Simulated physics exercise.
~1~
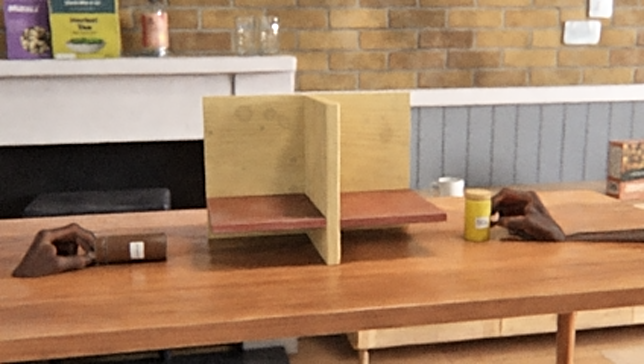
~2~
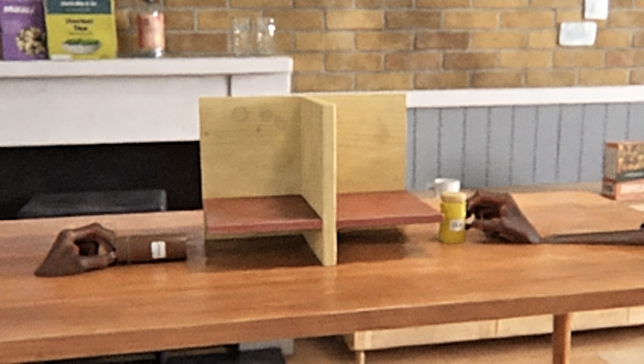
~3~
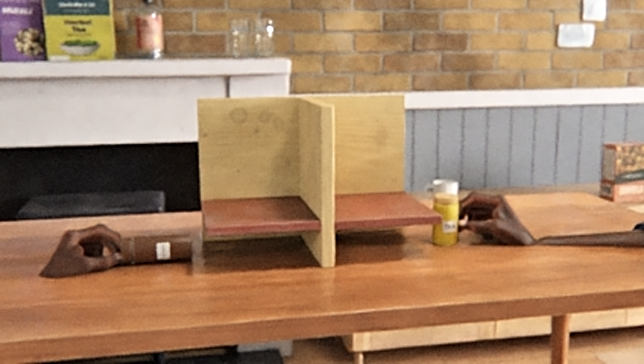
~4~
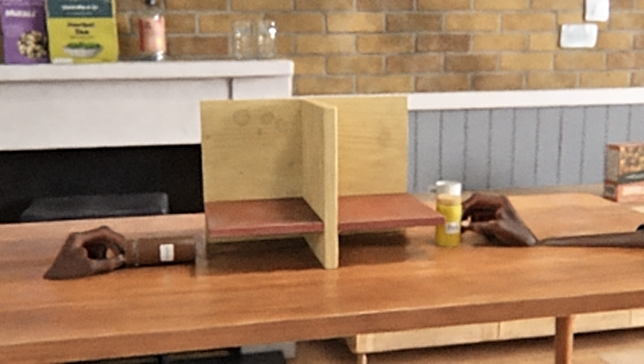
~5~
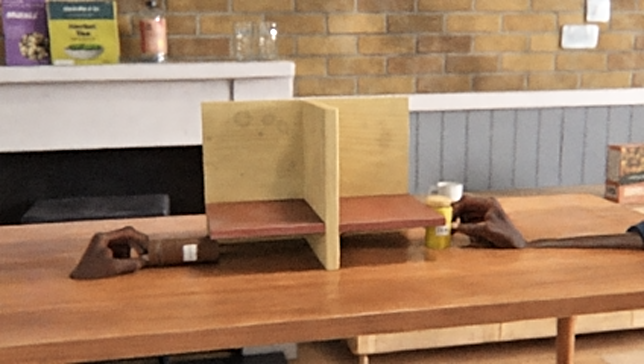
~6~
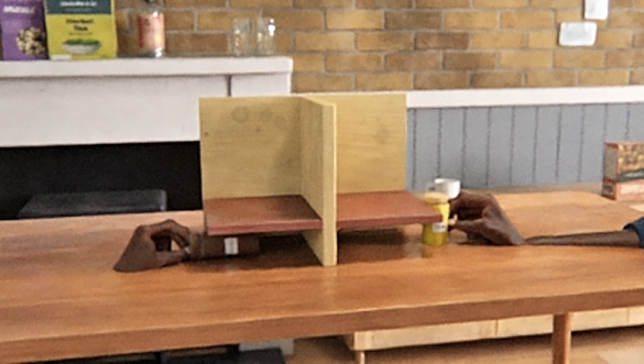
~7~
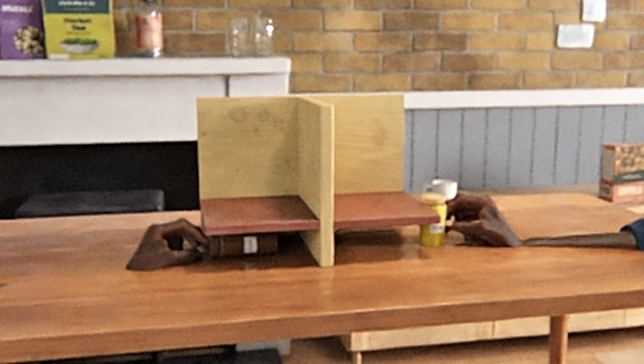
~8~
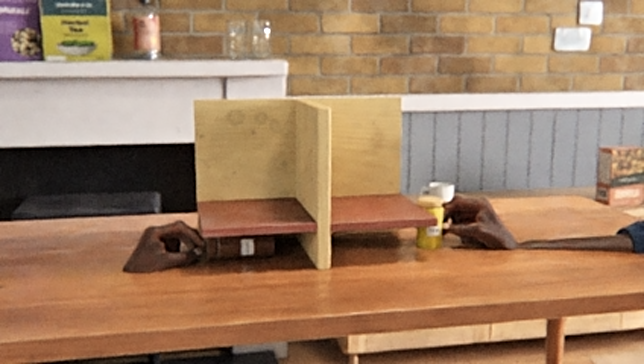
A brown shaker lying on its side and an upright yellow shaker slide along a wooden table toward a low rack, each guided by a hand, the brown one from the left and the yellow one from the right. The rack has a reddish shelf crossed by pale wooden panels. The yellow shaker reaches the right opening first and stops there, its top standing higher than the shelf. The brown shaker keeps moving right and slips beneath the left side. At the end it rests under the shelf, while the yellow shaker remains upright at the edge, both hands still beside them.
